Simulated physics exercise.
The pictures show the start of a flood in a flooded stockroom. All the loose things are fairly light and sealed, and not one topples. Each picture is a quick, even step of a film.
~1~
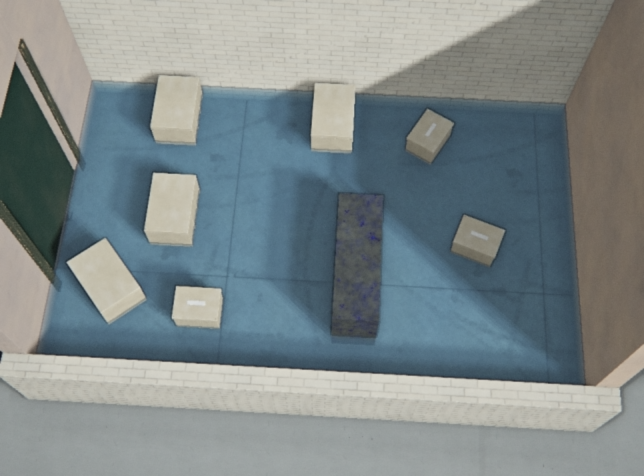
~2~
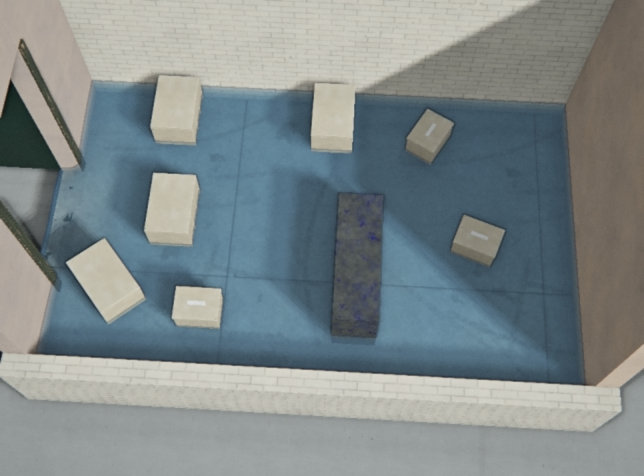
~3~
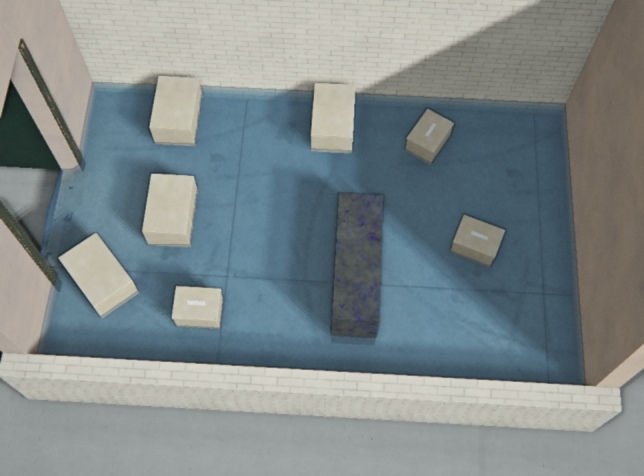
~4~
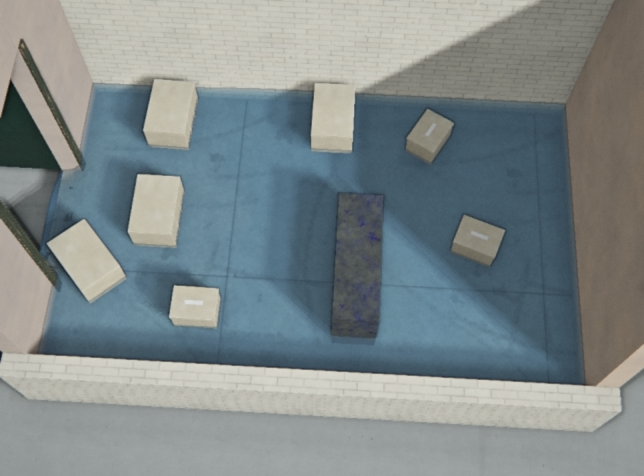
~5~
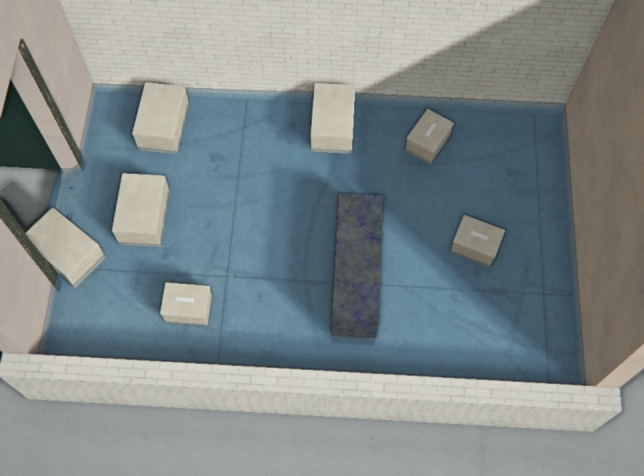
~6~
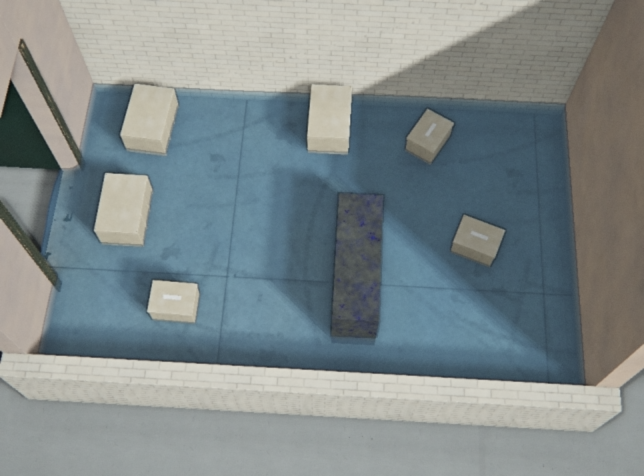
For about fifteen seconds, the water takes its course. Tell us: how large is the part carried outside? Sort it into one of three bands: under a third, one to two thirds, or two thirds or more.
It falls in the top band, two thirds or more.
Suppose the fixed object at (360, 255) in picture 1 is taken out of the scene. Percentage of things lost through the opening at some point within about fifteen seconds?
About 70 per cent.
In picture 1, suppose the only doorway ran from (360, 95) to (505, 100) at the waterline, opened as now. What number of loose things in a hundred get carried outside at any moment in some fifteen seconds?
That comes to around 70 per cent.
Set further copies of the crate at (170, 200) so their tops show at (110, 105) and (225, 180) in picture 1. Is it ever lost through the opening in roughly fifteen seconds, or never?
Going one by one, the first is lost and the second lost.
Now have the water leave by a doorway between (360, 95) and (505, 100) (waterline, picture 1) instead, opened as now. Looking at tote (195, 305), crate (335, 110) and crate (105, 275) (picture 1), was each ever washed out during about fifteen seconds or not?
Taking them in turn, the first is held back, the second is flushed away and the third is held back.
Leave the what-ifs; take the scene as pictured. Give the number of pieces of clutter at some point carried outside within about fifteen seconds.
It comes out at 6.
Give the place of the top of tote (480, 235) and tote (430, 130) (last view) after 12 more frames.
Around (431, 212) and (294, 130).
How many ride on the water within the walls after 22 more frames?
Counting them up gives 2.
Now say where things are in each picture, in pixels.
The first frame shows a crate at (170, 202) floats; a crate at (175, 102), afloat; 0 of 7 have shifted.
The second frame shows a crate at (170, 202), afloat; a crate at (175, 102), afloat; 0 of 7 have shifted.
The third frame shows a crate at (168, 203), afloat; a crate at (174, 102), afloat; 1 of 7 have shifted.
The fourth frame shows a crate at (154, 204), afloat, close to its start; a crate at (169, 106), afloat, close to its start; 3 of 7 have shifted.
The fifth frame shows a crate at (139, 203), afloat, close to its start; a crate at (159, 110), afloat, close to its start; 4 of 7 have shifted.
The sixth frame shows a crate at (121, 203) floats, a stride from its start; a crate at (147, 111), afloat, close to its start; 4 of 7 have shifted.
A moment on, 1 of 7 are out; 6 afloat.
Next, 4 of 7 are out; 3 afloat.
Later, 5 of 7 are out; 2 afloat.
In the end, 6 of 7 are out; 1 afloat.
